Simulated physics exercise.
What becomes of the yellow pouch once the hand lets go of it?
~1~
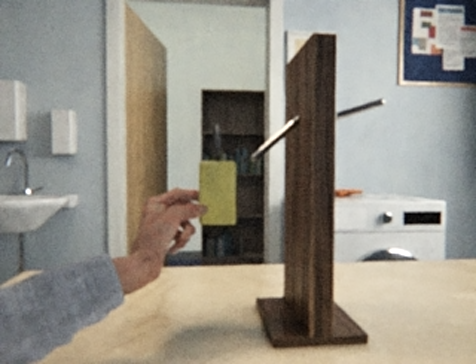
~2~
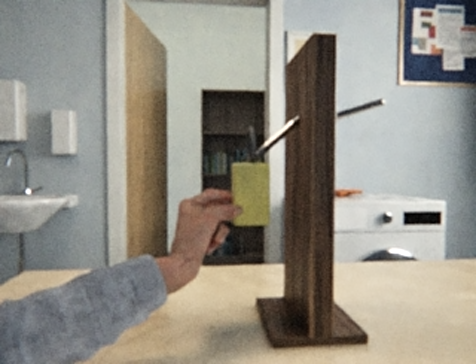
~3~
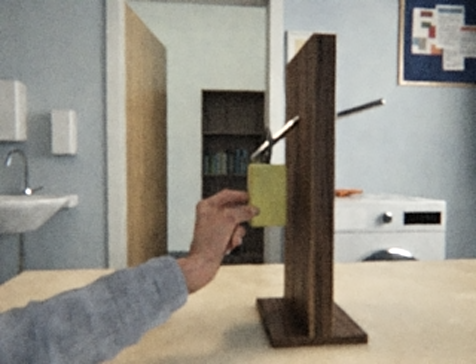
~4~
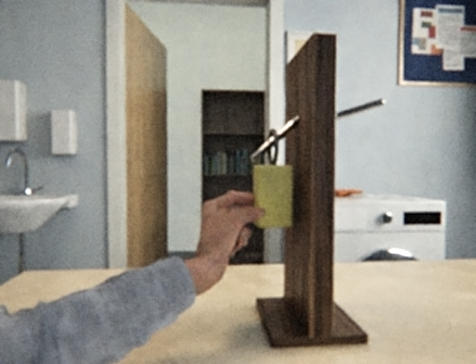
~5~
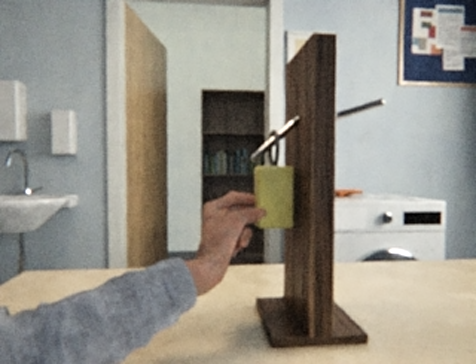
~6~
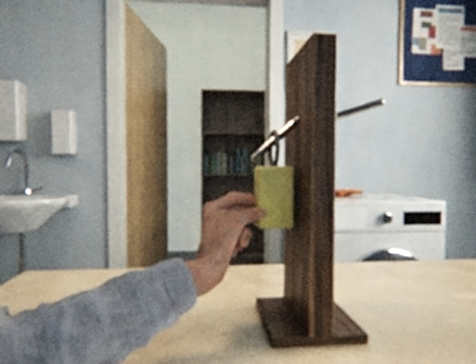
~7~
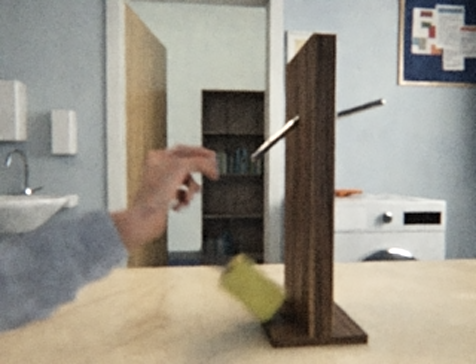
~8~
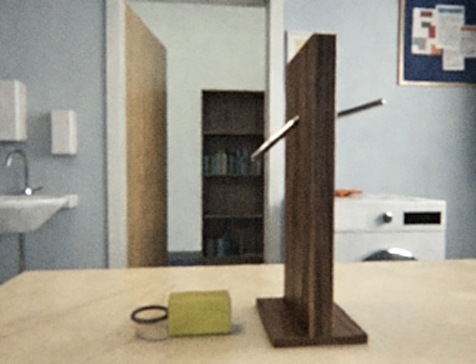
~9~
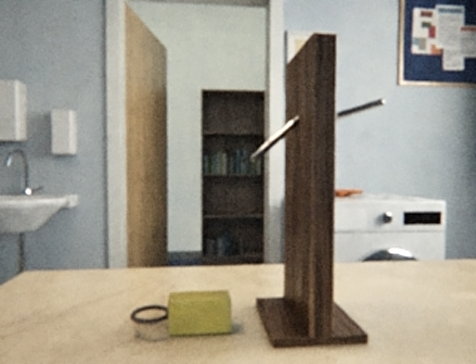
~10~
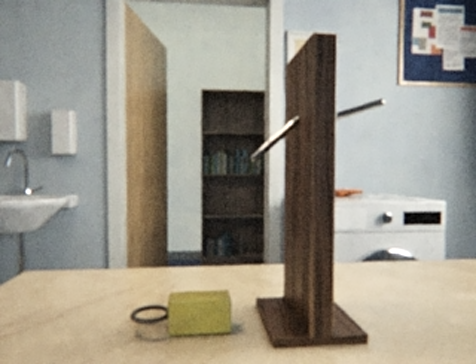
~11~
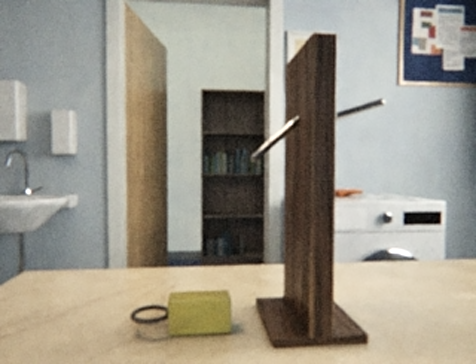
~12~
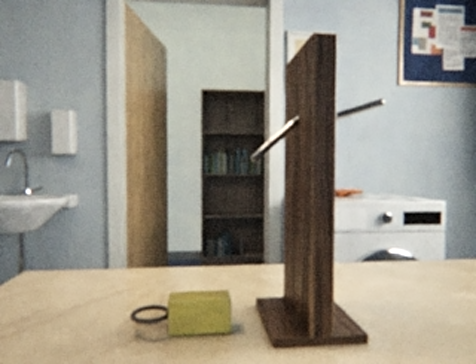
The yellow pouch drops to the table and ends up lying on its side to the left of the stand, with its ring pointing left.
